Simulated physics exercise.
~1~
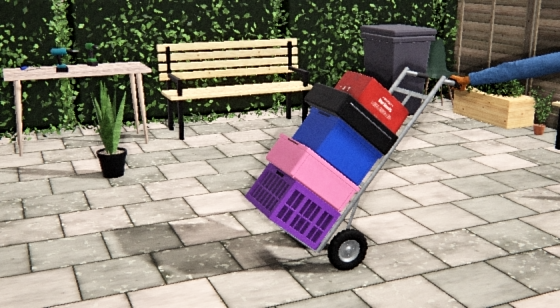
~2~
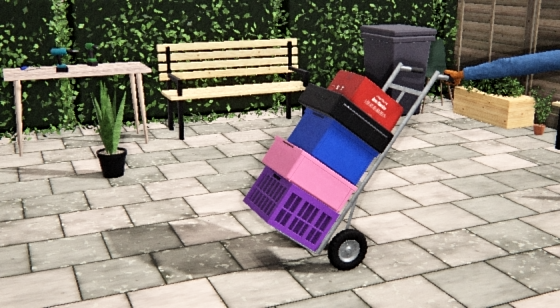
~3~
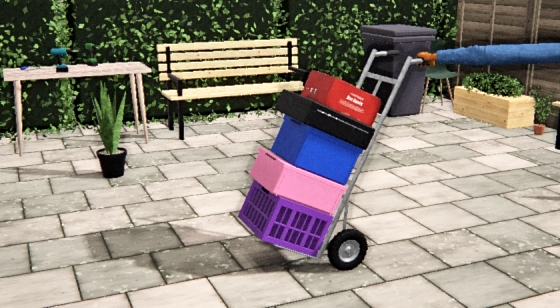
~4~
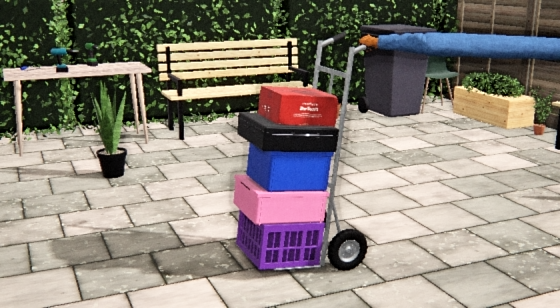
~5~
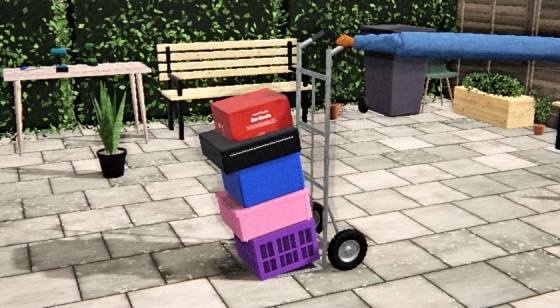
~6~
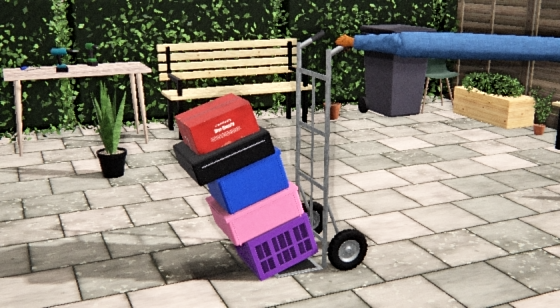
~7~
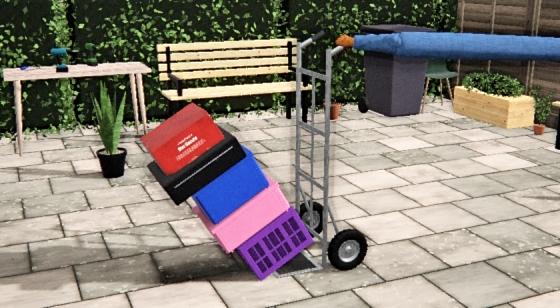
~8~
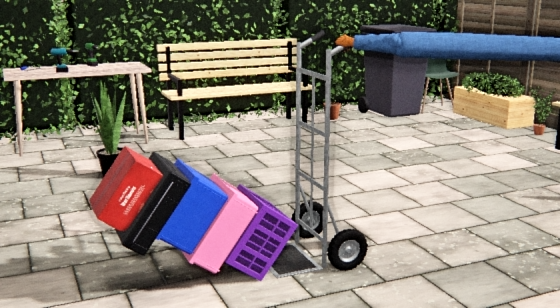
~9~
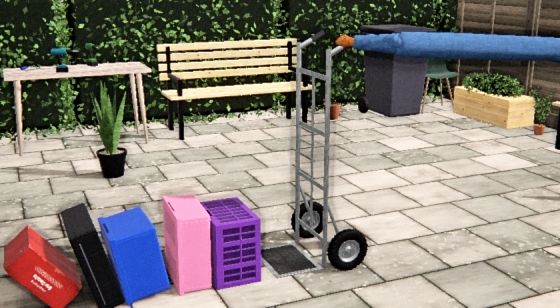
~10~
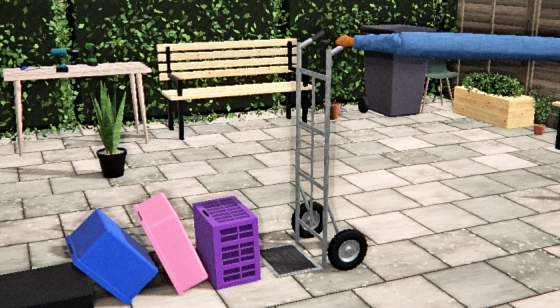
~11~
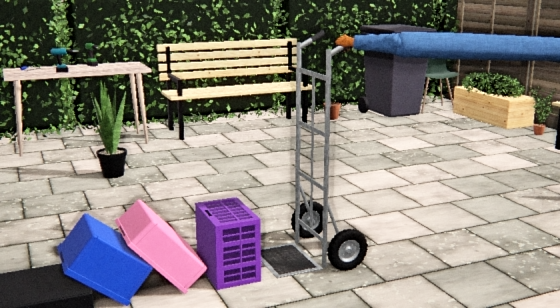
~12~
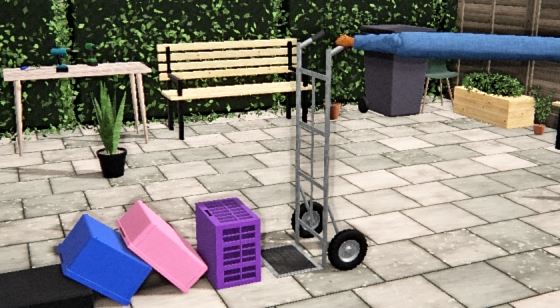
A blue-sleeved arm swinging a loaded hand truck upright on a patio, its stacked boxes and purple crate toppling off leftward.
